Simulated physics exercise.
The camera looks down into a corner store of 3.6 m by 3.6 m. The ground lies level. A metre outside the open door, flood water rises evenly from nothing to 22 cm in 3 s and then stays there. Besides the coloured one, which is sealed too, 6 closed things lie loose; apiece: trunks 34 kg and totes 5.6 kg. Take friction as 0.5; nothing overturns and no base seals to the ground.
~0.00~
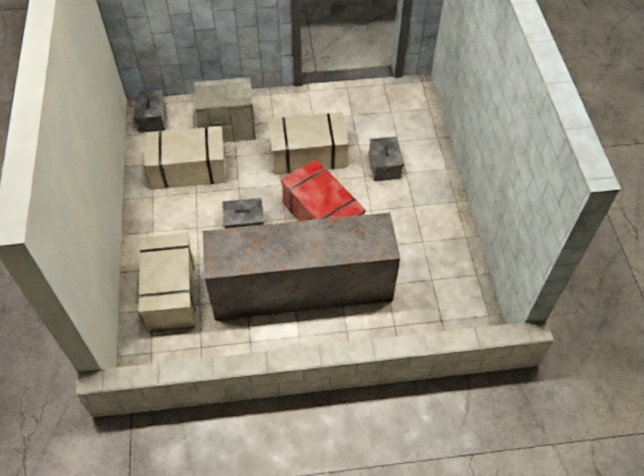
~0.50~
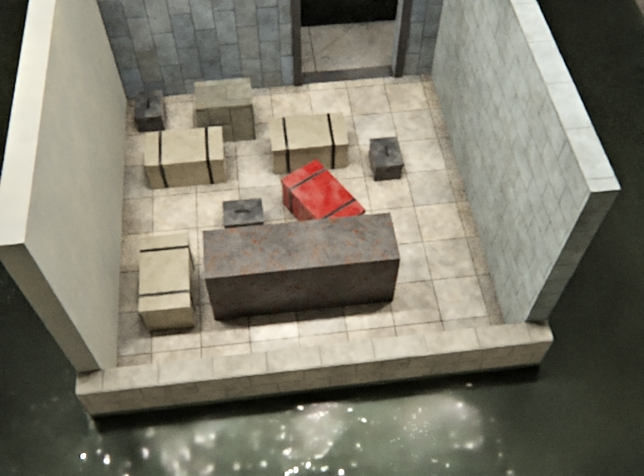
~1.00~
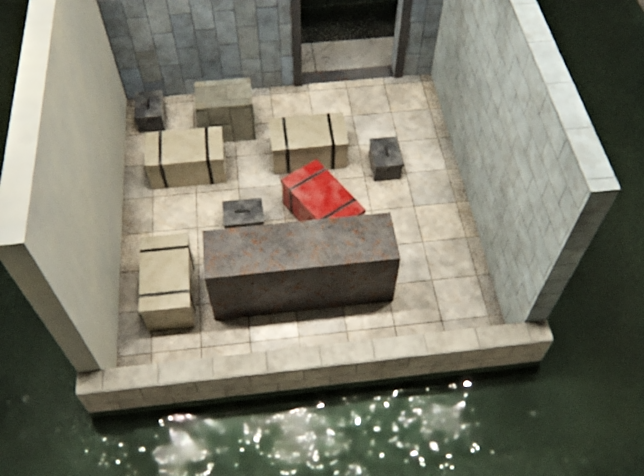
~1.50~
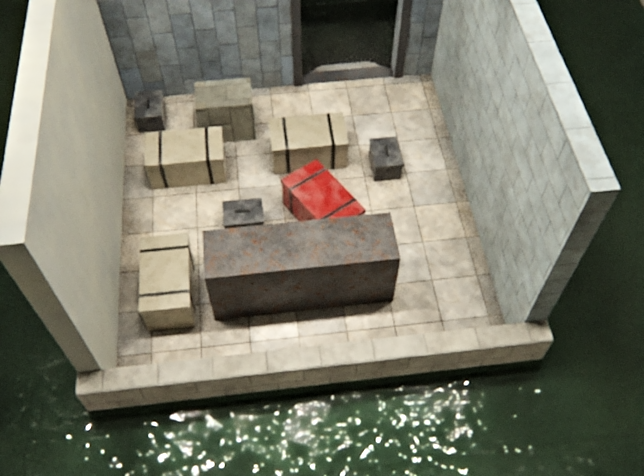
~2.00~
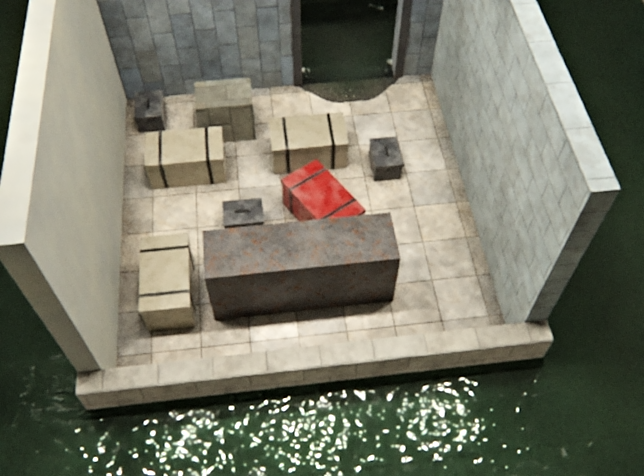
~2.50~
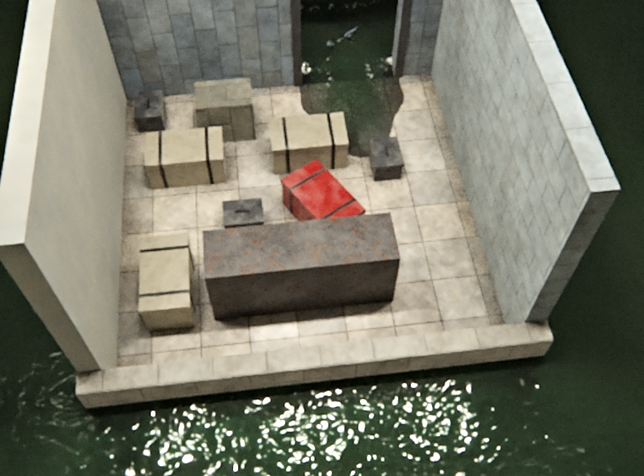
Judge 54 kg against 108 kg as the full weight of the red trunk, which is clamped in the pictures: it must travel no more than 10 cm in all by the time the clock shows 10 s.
I expect that the lower weight is enough.
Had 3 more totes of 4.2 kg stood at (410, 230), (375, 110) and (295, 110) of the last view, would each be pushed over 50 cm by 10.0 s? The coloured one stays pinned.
In turn: Past it, past it, more.
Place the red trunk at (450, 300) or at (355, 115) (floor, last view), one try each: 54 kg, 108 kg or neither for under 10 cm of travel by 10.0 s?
In turn: It takes the larger; it takes the larger.
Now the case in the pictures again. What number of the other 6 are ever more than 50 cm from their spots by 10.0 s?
That makes 2.
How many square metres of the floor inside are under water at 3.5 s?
About 3.0 m2.
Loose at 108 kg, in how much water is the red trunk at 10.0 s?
About 12 cm.
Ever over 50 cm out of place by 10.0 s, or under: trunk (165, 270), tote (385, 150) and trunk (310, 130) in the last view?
In that order: More, past it, short of it.
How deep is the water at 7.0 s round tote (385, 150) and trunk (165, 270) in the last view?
Roughly 7 and 2 cm.
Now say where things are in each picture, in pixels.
The first frame shows the red trunk at (323, 194), on the bottom; water covers 0.0 m2; 0 of 7 have shifted.
The second frame shows the red trunk at (323, 194), on the bottom; water covers 0.0 m2; 0 of 7 have shifted.
The third frame shows the red trunk at (323, 194), on the bottom; 0.0 m2 under water; 0 of 7 have shifted.
The fourth frame shows the red trunk at (323, 194), on the bottom; water covers 0.0 m2; 0 of 7 have shifted.
The fifth frame shows the red trunk at (323, 194), on the bottom; 0.2 m2 under water; 0 of 7 have shifted.
The sixth frame shows the red trunk at (323, 194) rests on the ground; 1.0 m2 under water; 0 of 7 have shifted.
After 3.5 s the red trunk would be 0 cm from its start with 54 kg and 0 cm from its start with 108 kg; 1 cm of water round it then.
After 4.5 s the red trunk would be 1 cm from its start with 54 kg and 0 cm from its start with 108 kg; 3 cm of water round it then.
After 7.0 s the red trunk would be 1 cm from its start with 54 kg and 0 cm from its start with 108 kg; 4 cm of water round it then.
After 10.0 s the red trunk would be 1 cm from its start with 54 kg and 0 cm from its start with 108 kg; 12 cm of water round it then.
